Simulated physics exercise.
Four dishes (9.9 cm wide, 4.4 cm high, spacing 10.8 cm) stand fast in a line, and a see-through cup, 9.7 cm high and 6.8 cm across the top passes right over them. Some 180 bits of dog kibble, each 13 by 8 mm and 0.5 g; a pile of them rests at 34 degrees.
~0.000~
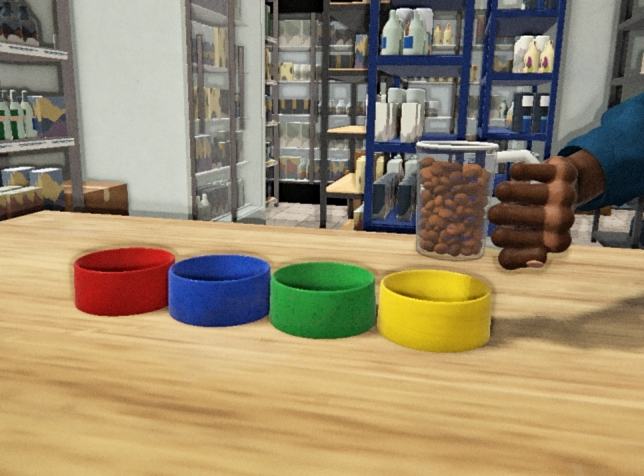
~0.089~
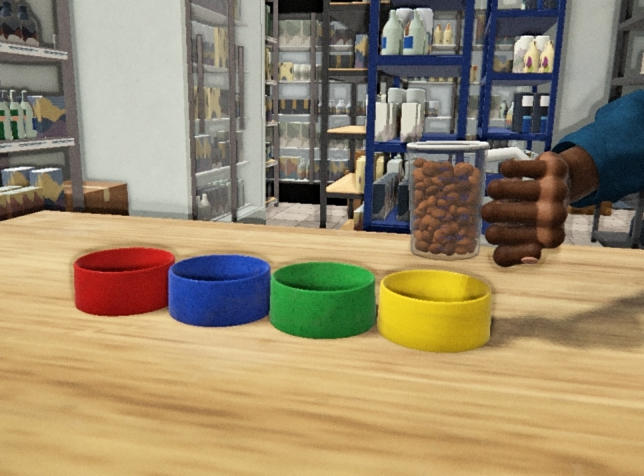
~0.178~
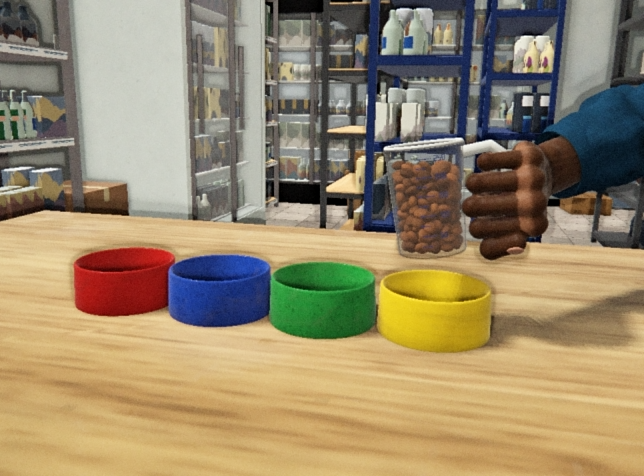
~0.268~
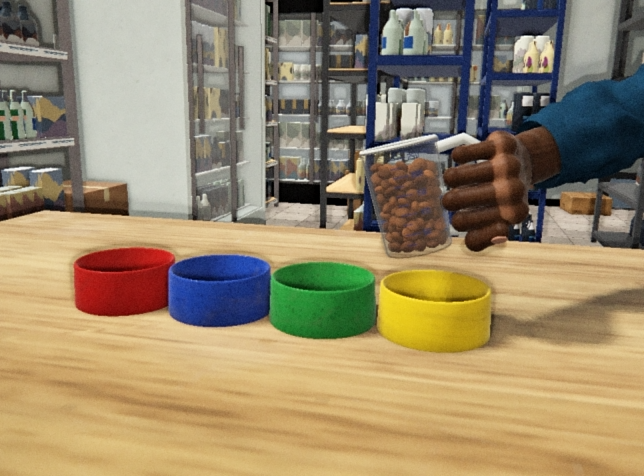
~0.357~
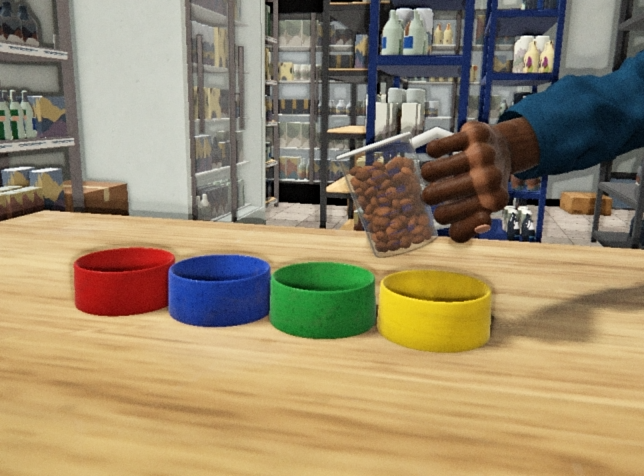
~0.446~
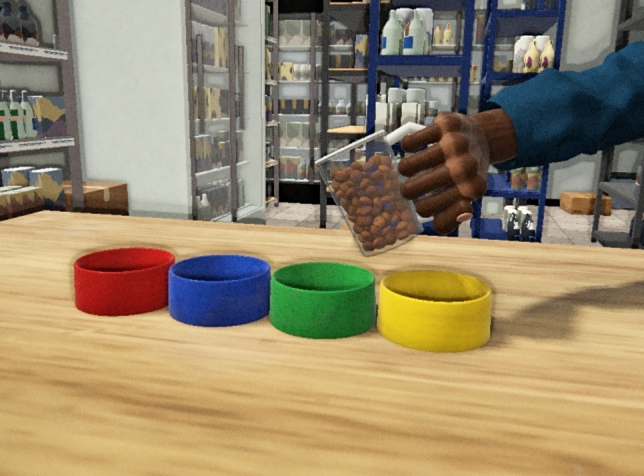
A clear cup full of brown pieces, gripped by a hand in a blue sleeve, moved left above the yellow dish and leaned steadily leftward, while the red, blue, green and yellow dishes stayed still.
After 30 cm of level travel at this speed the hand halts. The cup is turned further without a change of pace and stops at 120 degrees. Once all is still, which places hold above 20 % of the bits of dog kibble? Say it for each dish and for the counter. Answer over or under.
Red dish: Over; blue dish: Under; green dish: Under; yellow dish: Under; on the counter: Under.
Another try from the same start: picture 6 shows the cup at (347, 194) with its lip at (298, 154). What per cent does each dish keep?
Red 100, blue 0, green 0, yellow 0.
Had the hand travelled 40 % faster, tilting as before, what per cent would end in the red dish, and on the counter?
Then: Red 100, counter 0.
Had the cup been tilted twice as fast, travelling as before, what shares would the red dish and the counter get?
Then: Red 30; counter 10.
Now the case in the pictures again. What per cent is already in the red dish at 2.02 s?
About 85 per cent by then.
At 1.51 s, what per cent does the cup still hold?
Some 95 per cent of the load.
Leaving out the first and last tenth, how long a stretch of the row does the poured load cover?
Roughly 5 cm.
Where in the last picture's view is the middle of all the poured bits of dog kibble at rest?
Around (119, 278).
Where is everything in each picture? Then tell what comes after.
The first picture shows cup at (453, 200), tilt 0 degrees, lip at (419, 144), moved 0.0 cm; middle of the pieces at (455, 209); yellow dish at (435, 286); green dish at (323, 276); blue dish at (220, 268); red dish at (126, 260).
The second picture shows cup at (446, 199), tilt 2 degrees, lip at (409, 145), moved 0.6 cm; middle of the pieces at (448, 208).
The third picture shows cup at (428, 198), tilt 8 degrees, lip at (386, 149), moved 2.3 cm; middle of the pieces at (431, 207).
The fourth picture shows cup at (409, 197), tilt 14 degrees, lip at (362, 153), moved 4.0 cm; middle of the pieces at (413, 206).
The fifth picture shows cup at (390, 196), tilt 20 degrees, lip at (339, 158), moved 5.8 cm; middle of the pieces at (395, 204).
The sixth picture shows cup at (371, 195), tilt 27 degrees, lip at (318, 163), moved 7.5 cm; middle of the pieces at (378, 203); yellow dish at (435, 286); green dish at (323, 276); blue dish at (220, 268); red dish at (126, 260). Its pace works out near 70 degrees a second; the hand travels 19 cm a second.
After 1.09 s, tilt 71 degrees; cup holds 100 %.
After 1.51 s, tilt 100 degrees; cup holds 95 %, red 5 %.
After 2.02 s, tilt 120 degrees; cup holds 15 %, red 85 %.
In the end, at 2.6 s, red 100 %, blue 0 %, green 0 %, yellow 0 %, counter 0 %.
